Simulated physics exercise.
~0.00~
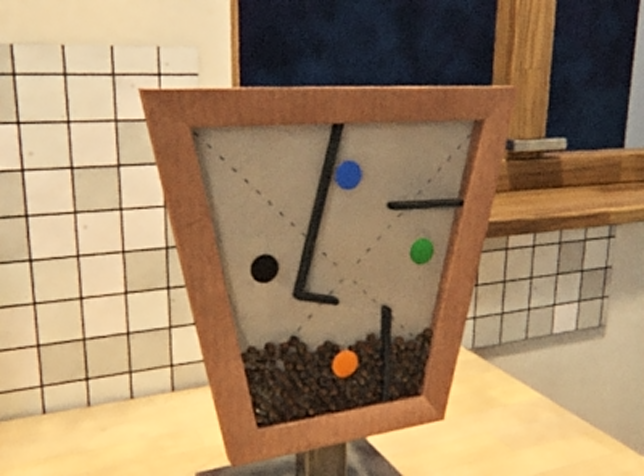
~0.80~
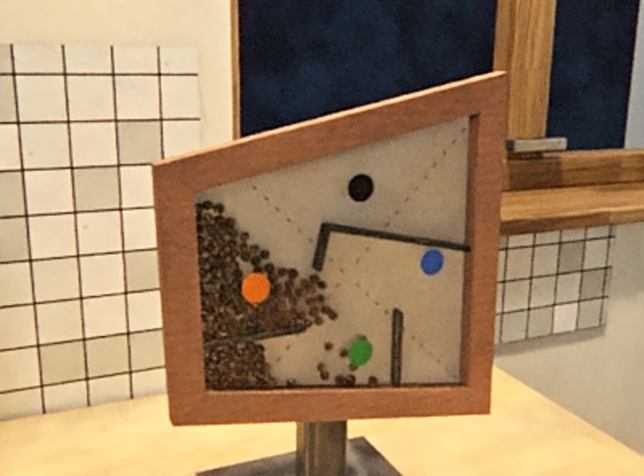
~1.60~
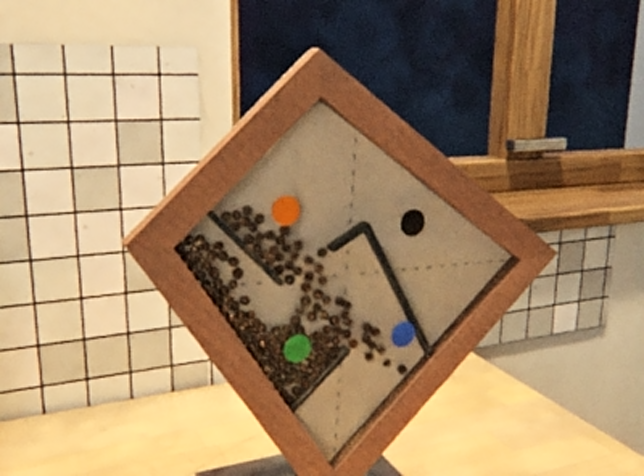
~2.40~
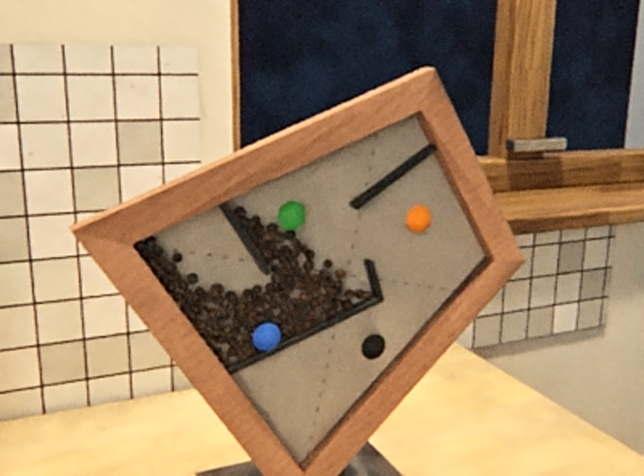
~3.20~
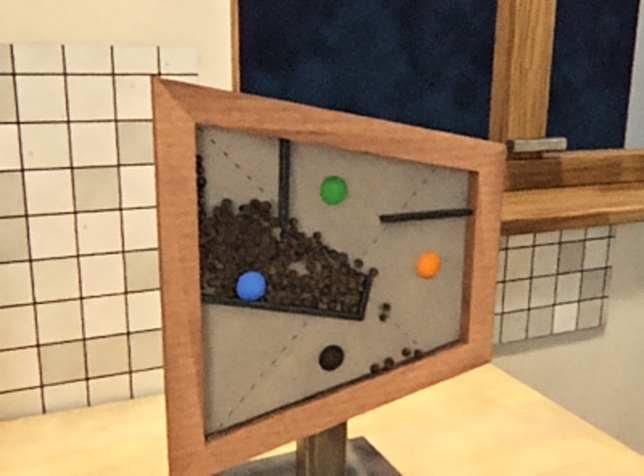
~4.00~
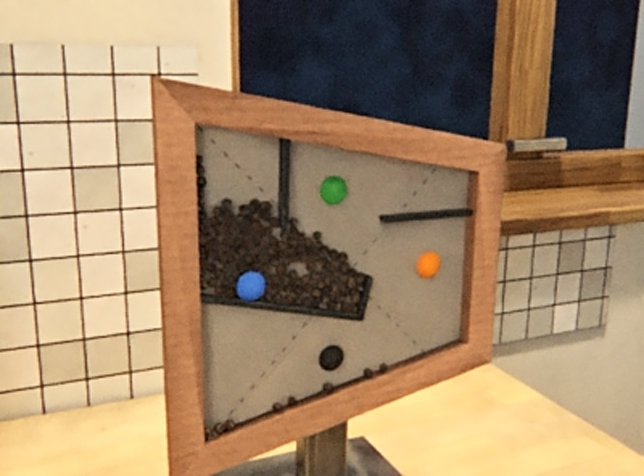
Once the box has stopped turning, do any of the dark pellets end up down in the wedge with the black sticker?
Yes, a small share of them ends up in the black-sticker wedge, some lying scattered along the bottom edge. Most stay in the blue-sticker wedge at left, held up by the ledge.
